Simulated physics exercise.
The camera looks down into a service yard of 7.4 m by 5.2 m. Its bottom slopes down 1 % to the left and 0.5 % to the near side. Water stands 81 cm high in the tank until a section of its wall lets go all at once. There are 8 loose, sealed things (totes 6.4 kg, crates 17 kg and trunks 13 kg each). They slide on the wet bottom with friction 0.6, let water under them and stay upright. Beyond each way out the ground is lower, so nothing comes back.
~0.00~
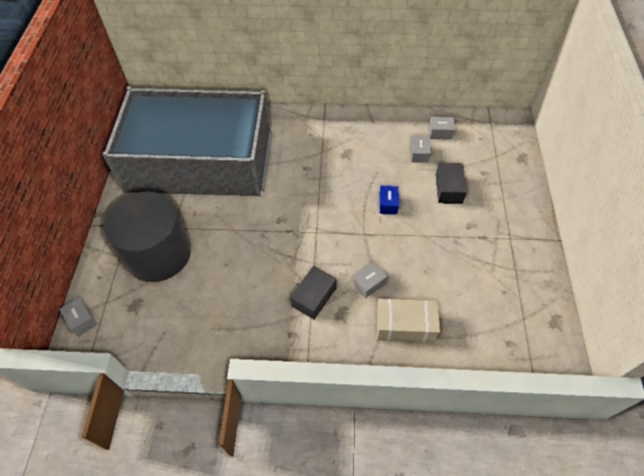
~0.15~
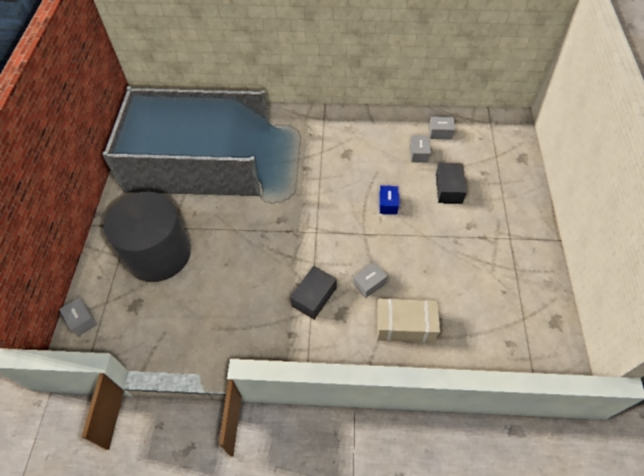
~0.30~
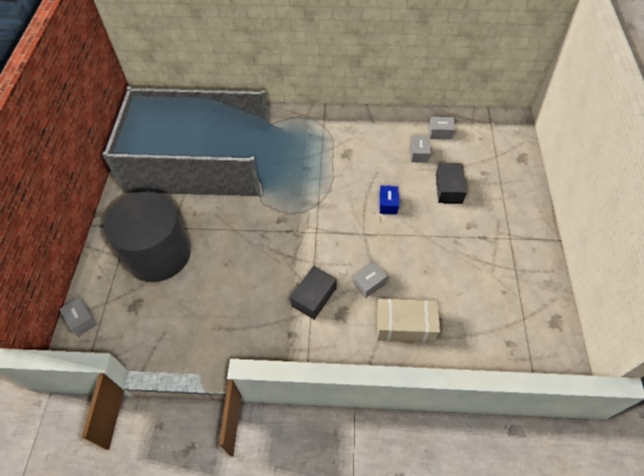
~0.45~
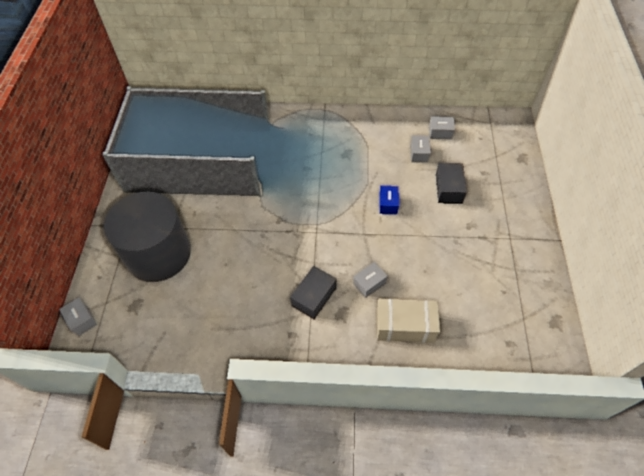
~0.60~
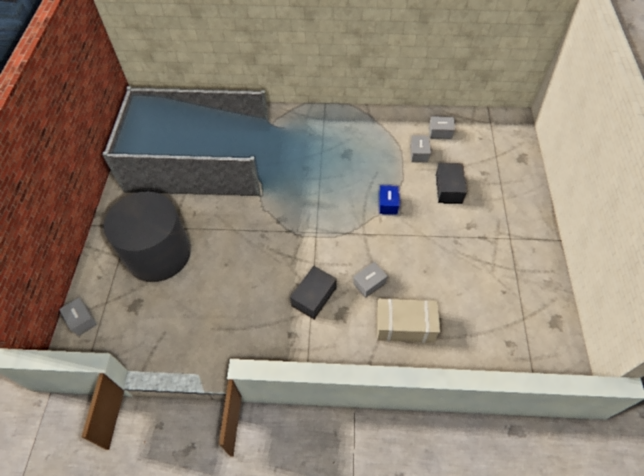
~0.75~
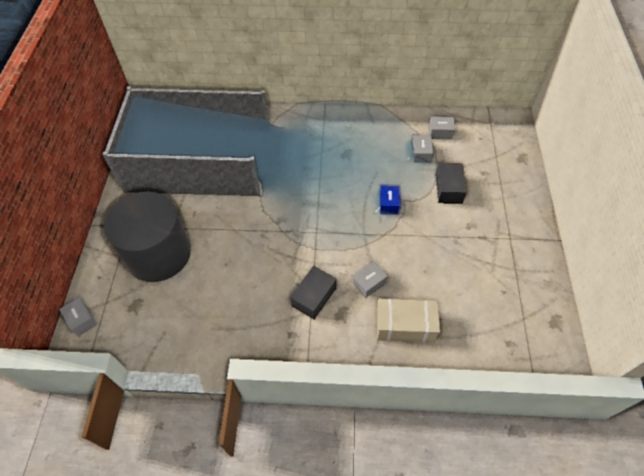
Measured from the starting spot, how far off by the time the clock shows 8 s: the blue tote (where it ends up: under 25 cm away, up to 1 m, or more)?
Blue tote gets carried off.
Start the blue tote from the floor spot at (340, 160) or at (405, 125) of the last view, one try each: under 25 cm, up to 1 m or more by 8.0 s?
In turn: It travels far; it gets carried off.
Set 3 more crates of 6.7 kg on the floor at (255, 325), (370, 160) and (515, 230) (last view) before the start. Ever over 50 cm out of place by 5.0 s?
In turn: Under, more, past it.
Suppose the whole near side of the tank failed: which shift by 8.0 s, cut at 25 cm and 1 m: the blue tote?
Then the blue tote stays put.
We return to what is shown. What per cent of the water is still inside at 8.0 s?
Some 98 per cent remains.
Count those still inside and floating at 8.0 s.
6 of them.
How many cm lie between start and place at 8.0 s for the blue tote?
Roughly 300 cm.
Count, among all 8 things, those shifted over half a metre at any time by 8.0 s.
That makes 7.
After 1.6 s the blue tote is near (486, 222), 1.5 m from its start, afloat; 0 of 8 are out; 1 afloat.
After 3.6 s the blue tote is near (563, 331), 3.1 m from its start, afloat; 0 of 8 are out; 4 afloat.
After 5.6 s the blue tote is near (458, 362), 2.8 m from its start, afloat; 0 of 8 are out; 6 afloat.
After 8.0 s the blue tote is near (279, 346), 3.0 m from its start, afloat; 0 of 8 are out; 6 afloat.
